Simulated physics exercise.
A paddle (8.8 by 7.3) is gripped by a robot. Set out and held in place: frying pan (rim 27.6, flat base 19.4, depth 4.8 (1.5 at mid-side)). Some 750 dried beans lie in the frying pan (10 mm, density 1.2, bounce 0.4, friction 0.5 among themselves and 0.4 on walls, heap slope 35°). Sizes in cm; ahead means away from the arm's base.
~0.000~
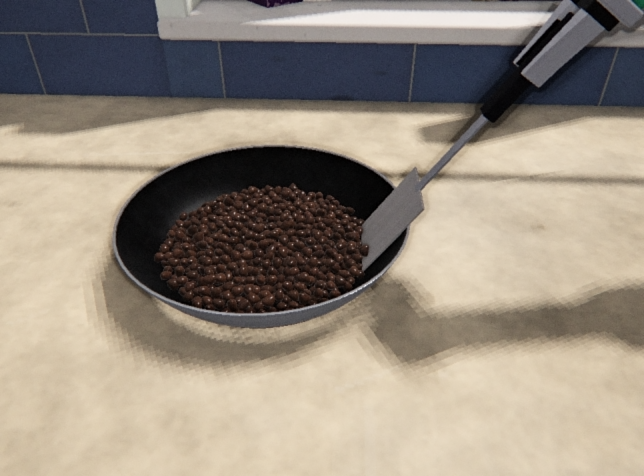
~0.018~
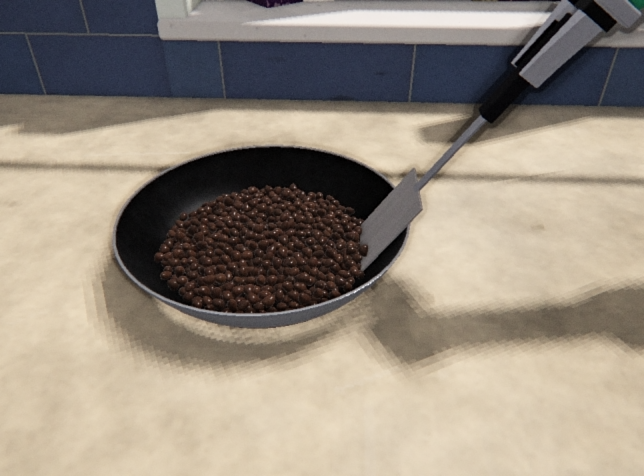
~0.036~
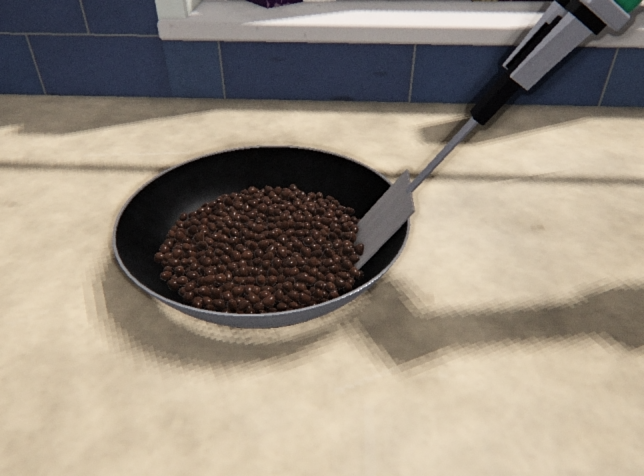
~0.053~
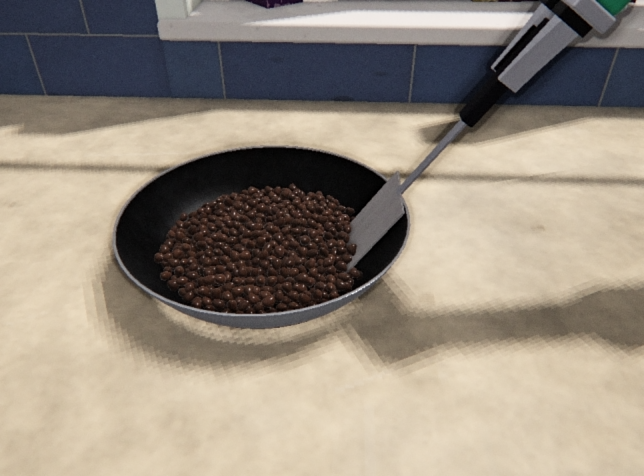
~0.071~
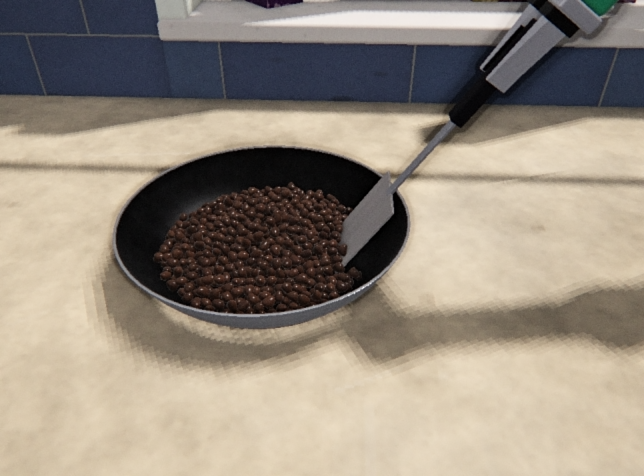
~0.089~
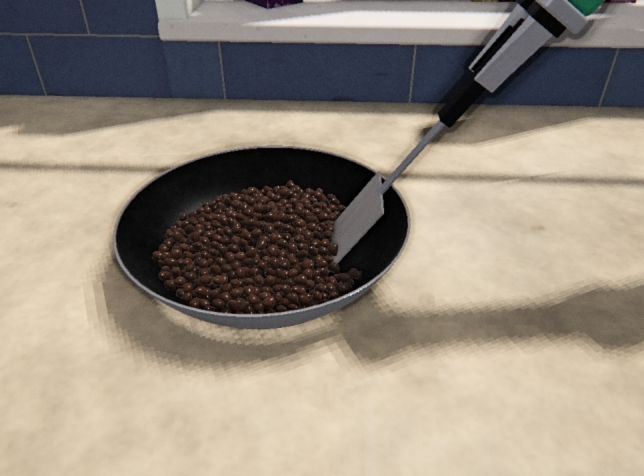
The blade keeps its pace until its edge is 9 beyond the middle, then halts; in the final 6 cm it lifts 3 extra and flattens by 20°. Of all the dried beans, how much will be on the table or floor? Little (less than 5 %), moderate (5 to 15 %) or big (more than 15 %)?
Share on the table or floor: Little (less than 5 %).
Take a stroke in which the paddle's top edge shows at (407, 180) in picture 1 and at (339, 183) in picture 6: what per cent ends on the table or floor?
About 10 per cent.
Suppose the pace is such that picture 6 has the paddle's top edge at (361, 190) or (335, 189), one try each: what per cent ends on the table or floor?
About 10 and 15 per cent.
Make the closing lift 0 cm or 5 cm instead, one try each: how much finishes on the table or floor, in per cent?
About 0 and 0 per cent.
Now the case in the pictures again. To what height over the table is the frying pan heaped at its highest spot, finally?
Roughly 6.5 cm.
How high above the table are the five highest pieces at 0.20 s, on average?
Roughly 4 cm.
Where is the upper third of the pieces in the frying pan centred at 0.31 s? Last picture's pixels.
Around (179, 225).
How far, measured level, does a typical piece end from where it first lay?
About 4 cm.
By 0.20 s, sloping 56°, highest piece 4 above the table; 748 in the frying pan.
By 0.31 s, sloping 49°, highest piece 5 above the table; 748 in the frying pan.
By 0.57 s, sloping 36°, highest piece 6 above the table; 748 in the frying pan.
By 1.62 s, sloping 36°, highest piece 6 above the table; 748 in the frying pan.
Final count, 748 in the frying pan. That is 0 % on the table or floor.
